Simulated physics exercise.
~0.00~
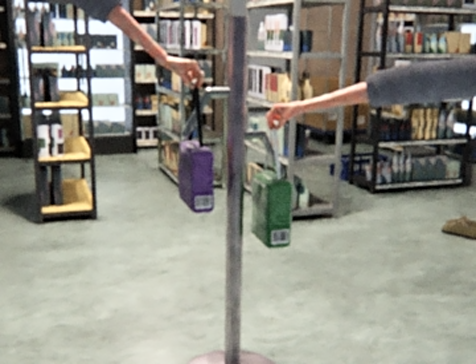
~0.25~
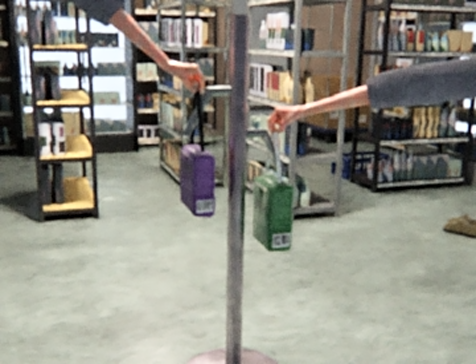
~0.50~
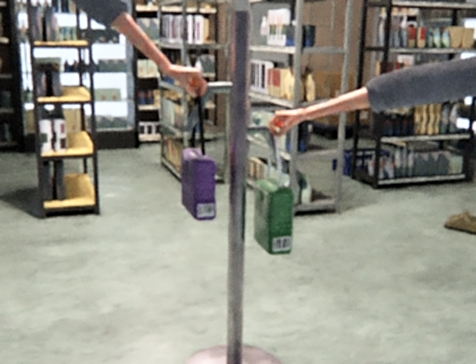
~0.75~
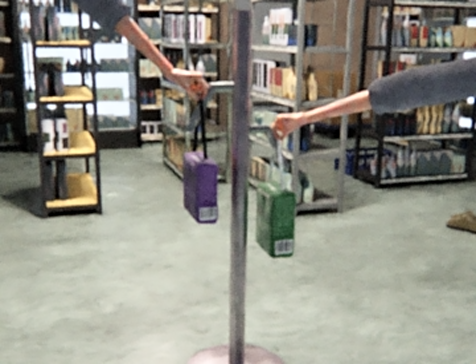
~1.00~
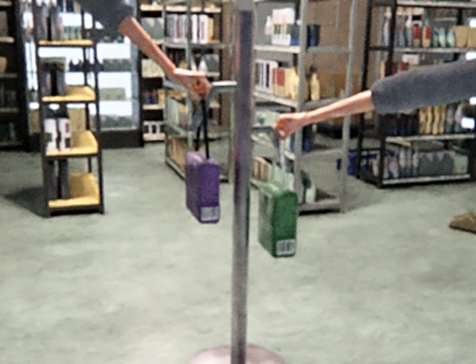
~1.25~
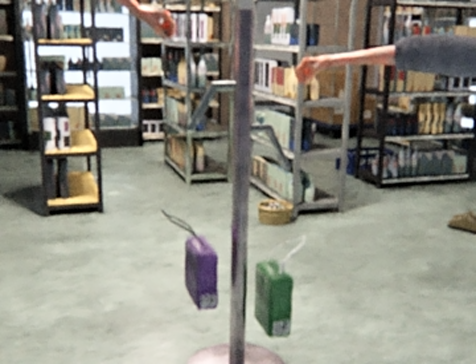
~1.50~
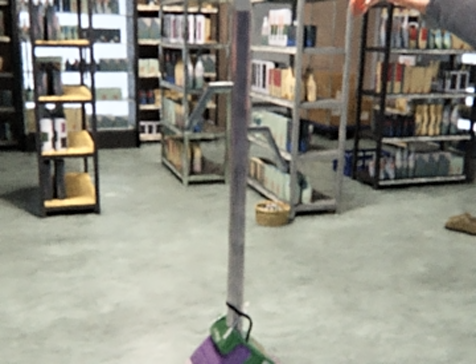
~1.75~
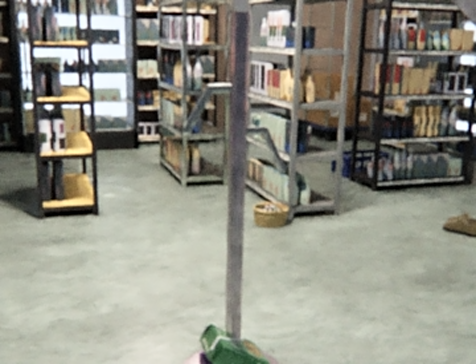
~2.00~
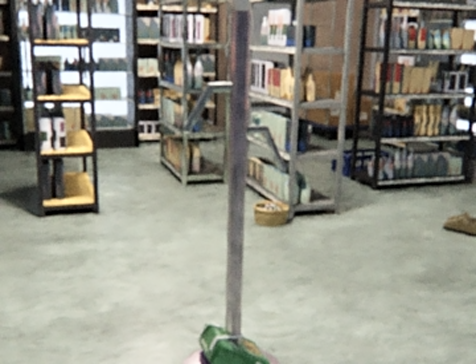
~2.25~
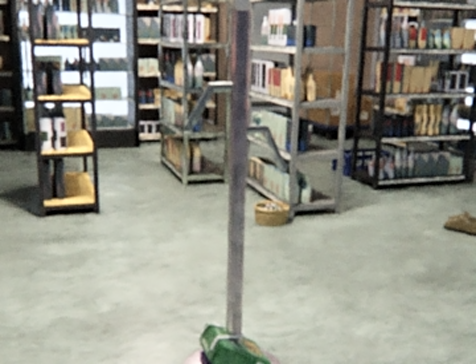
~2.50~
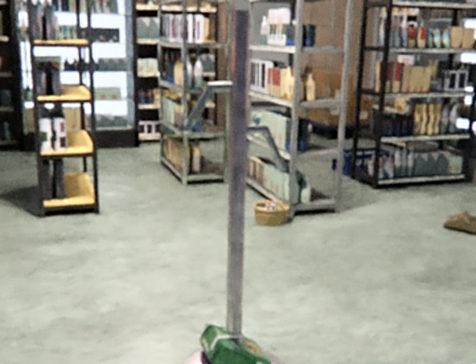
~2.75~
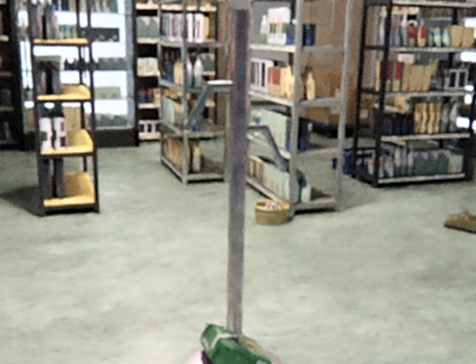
The clip shows two hands lowering a purple bag and a green bag by their loops on either side of a metal stand, with shelves behind. The hands let go and draw away, and both bags drop, ending in a heap at the foot of the pole.
